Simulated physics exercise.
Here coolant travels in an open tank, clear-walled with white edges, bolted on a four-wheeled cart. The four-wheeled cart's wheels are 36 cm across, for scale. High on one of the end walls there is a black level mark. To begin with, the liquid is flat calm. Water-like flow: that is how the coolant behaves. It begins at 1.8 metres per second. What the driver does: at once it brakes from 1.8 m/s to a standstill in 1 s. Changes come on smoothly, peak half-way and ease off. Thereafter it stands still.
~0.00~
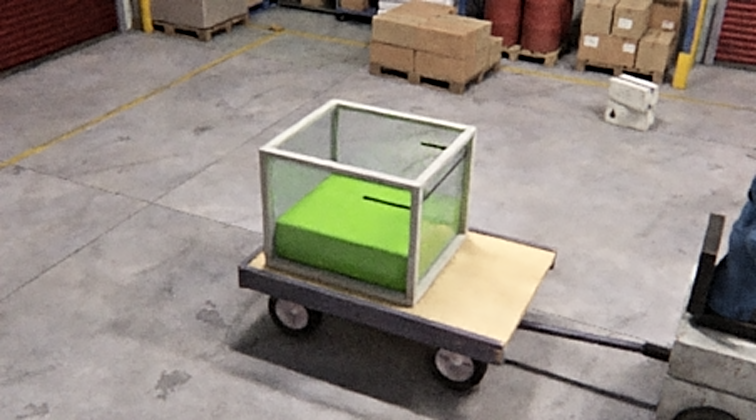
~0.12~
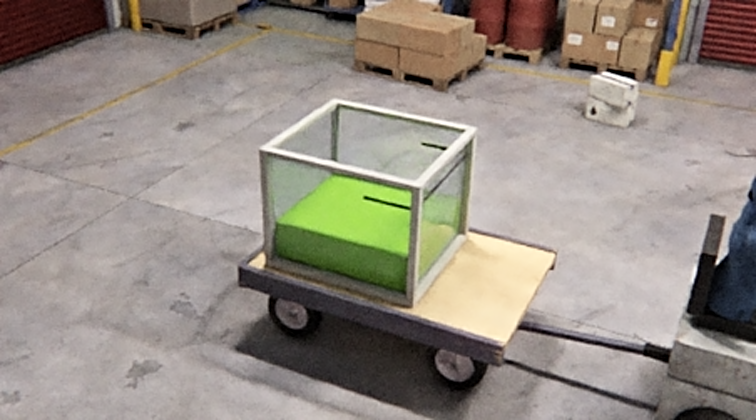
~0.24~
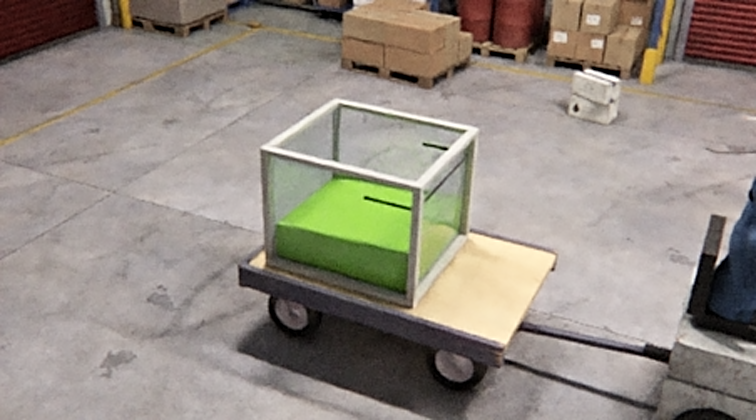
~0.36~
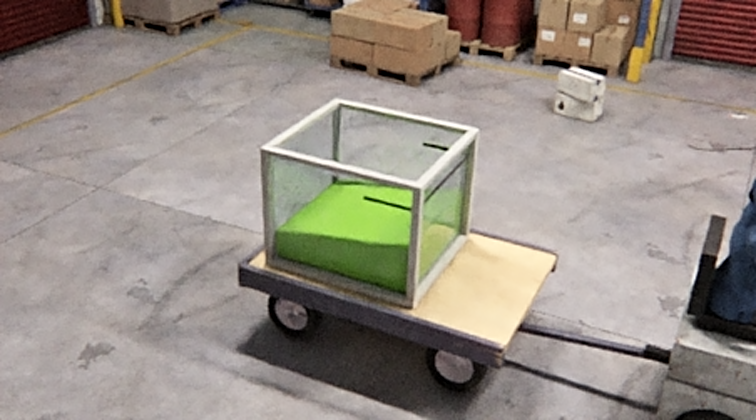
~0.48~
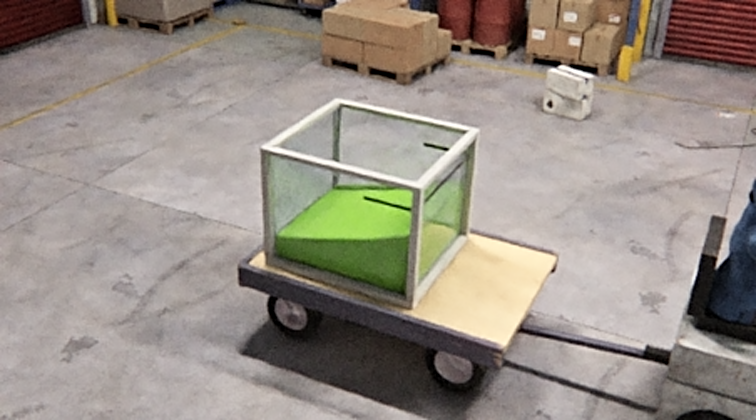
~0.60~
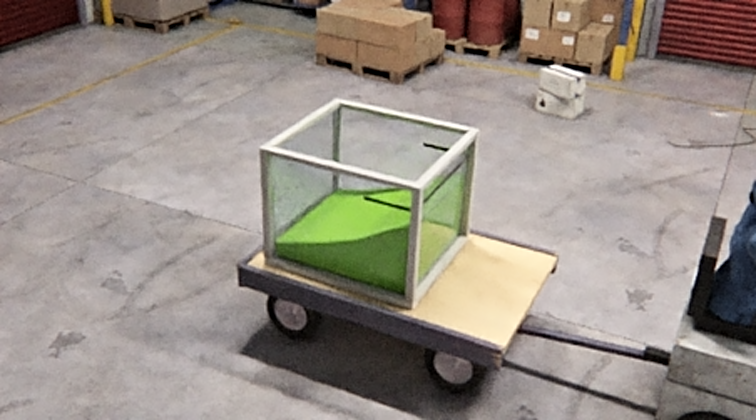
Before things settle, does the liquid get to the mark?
Yes.
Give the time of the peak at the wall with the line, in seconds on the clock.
Peak time: Approx. 2.1 s.
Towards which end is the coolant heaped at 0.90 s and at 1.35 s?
At the front, then the back.
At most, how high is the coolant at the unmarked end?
About 66 cm.
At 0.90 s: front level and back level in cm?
Front 44 cm, back 10 cm.
After 0.90 s front 44 cm, middle 25 cm, back 10 cm above the floor; no loss so far.
After 1.35 s front 21 cm, middle 22 cm, back 49 cm above the floor; no loss so far.
After 1.80 s front 24 cm, middle 29 cm, back 22 cm above the floor; no loss so far.
After 3.98 s the waves are smaller; the highest at the front wall was 64 cm, at 2.10 s, against a line at 57 cm.
